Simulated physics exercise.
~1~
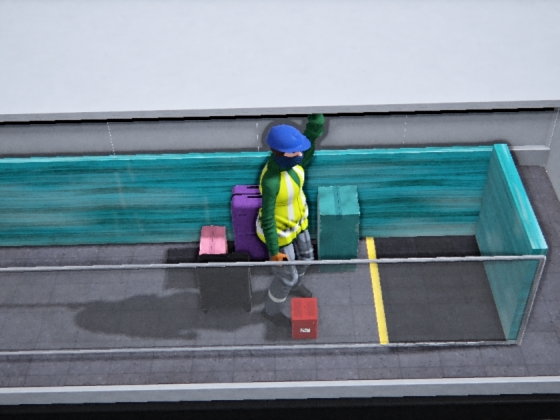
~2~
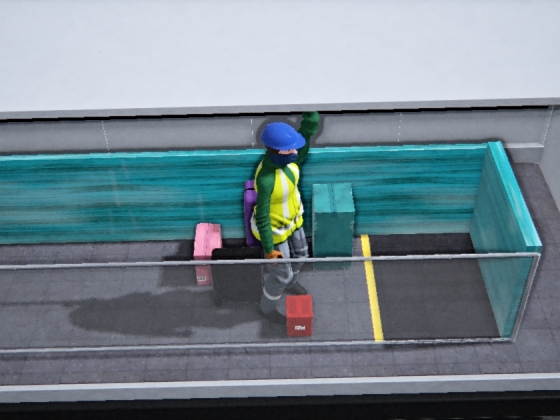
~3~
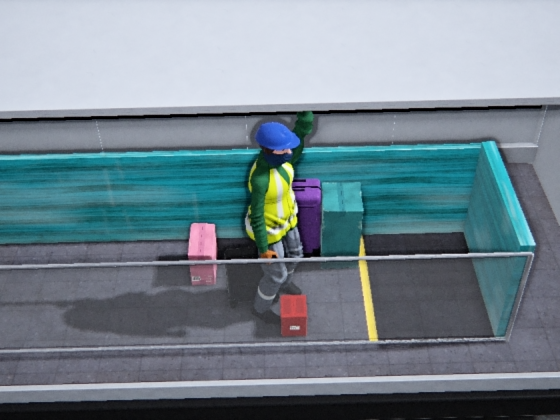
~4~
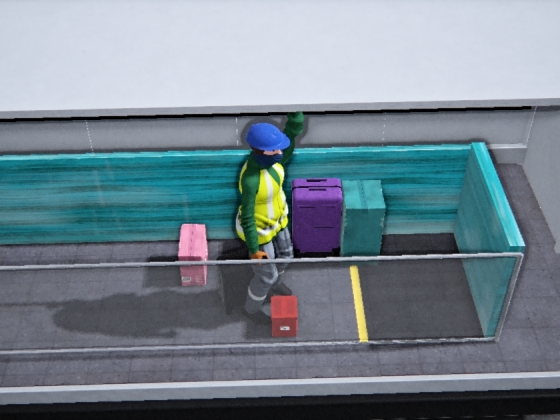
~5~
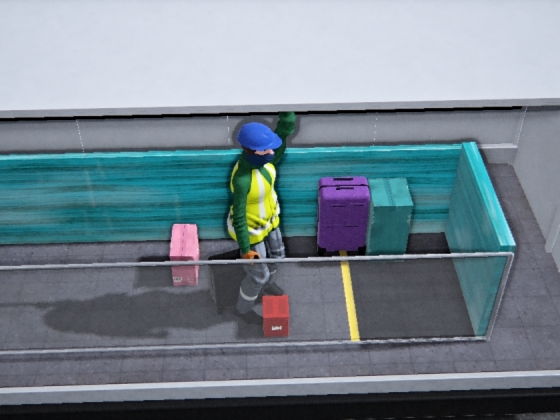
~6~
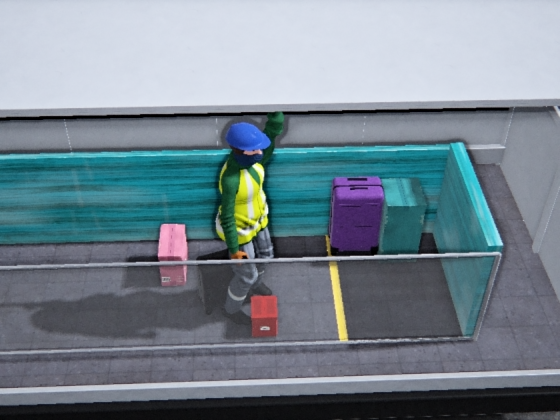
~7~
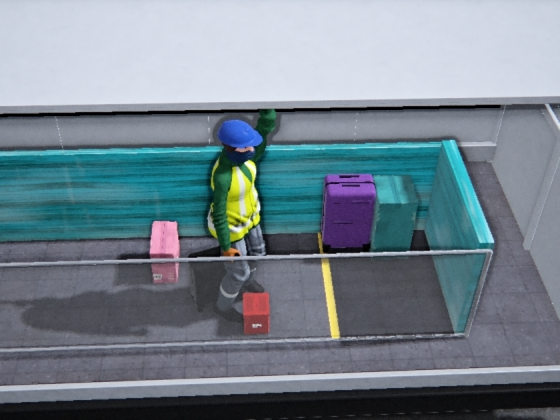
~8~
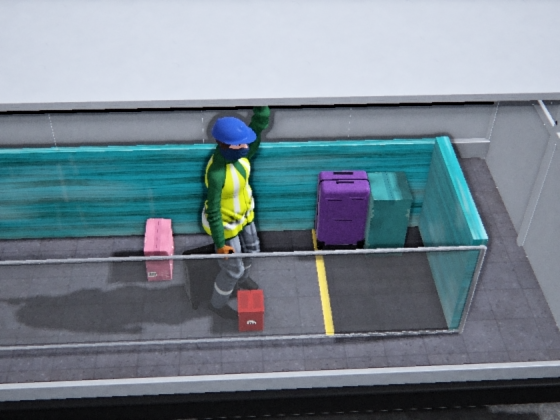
In a tram bay, a purple case rolls right behind a standing passenger, ending with a teal bag past the yellow line.
